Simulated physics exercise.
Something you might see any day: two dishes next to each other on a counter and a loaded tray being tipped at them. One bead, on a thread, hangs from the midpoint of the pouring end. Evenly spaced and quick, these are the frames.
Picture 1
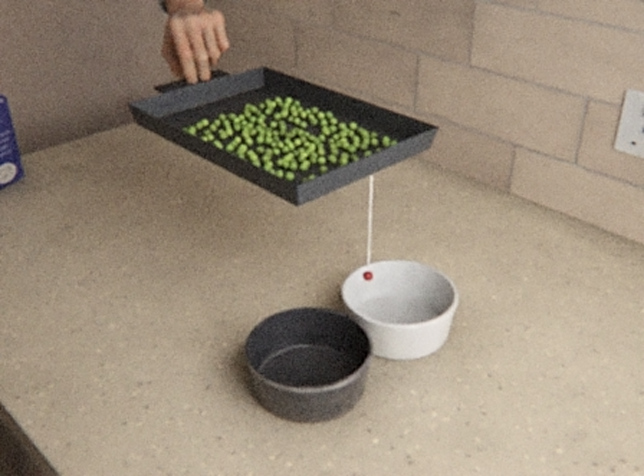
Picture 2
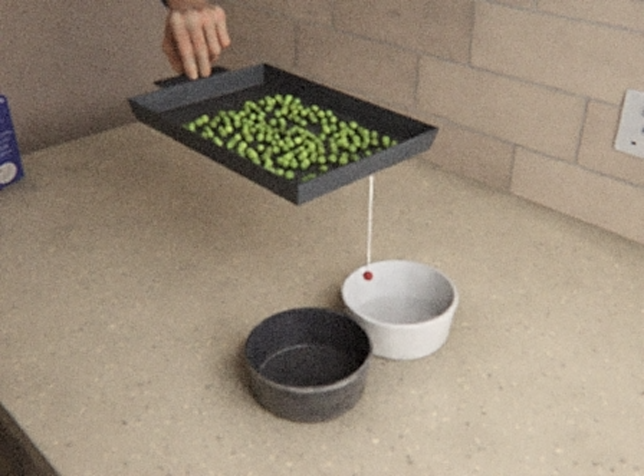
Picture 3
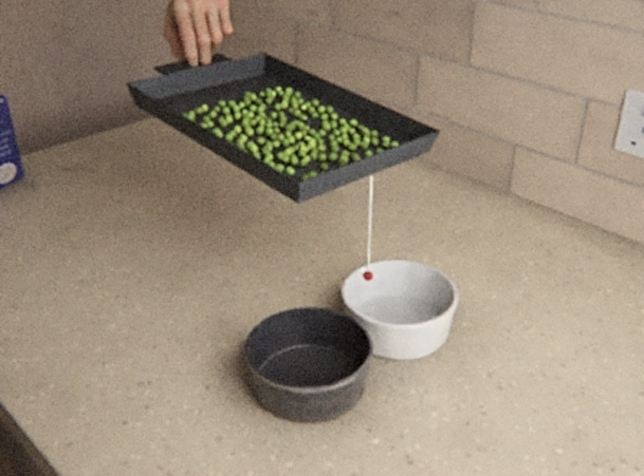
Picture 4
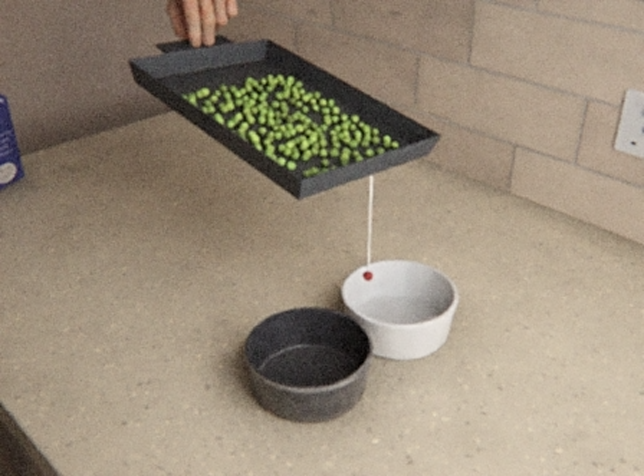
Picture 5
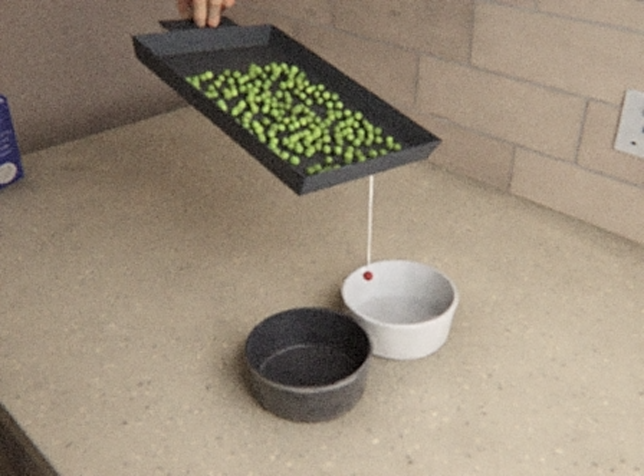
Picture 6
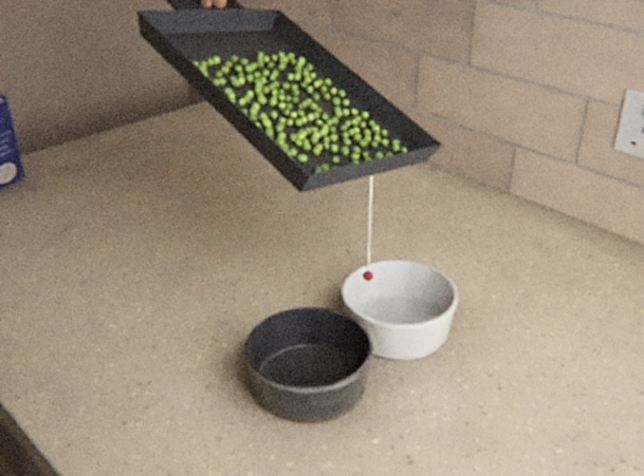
Dark tray of green peas tilting steadily as a hand raises its far end above a dark dish and a white dish.
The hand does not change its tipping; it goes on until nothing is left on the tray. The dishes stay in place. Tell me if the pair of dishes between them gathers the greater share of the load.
In the end the dishes save the lesser share of it.
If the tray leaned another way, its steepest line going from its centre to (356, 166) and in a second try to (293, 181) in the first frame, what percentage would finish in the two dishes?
70 per cent, then 100 per cent.
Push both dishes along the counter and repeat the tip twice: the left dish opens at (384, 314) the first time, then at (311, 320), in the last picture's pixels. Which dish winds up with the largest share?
Placement one: The right-positioned dish. Placement two: The right-positioned dish.
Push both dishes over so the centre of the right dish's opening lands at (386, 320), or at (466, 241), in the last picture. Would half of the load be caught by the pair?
Result, first setup: A minority share; second setup: A majority share.
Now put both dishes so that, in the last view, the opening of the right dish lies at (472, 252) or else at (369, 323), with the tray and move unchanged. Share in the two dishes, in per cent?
Roughly 70% first, roughly 0% second.
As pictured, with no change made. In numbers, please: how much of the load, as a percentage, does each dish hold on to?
Roughly: Left 0 %, right 30 %.
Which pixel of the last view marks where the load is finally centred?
Resting centre, last frame: Roughly (456, 296).
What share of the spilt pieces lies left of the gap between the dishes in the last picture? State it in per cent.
Roughly 10 in a hundred.
Soon after the last picture, tray tipped steeply; nearly all on the tray; a small part in the air.
A little later, tray tipped past a quarter turn; a small part on the tray; about a quarter in the right dish; about half outside both; about a quarter in the air.
Later still, tray tipped past a quarter turn; about a quarter in the right dish; most outside both.
At rest, tray tipped past a quarter turn; none in the left dish; about a quarter in the right dish; most outside both.
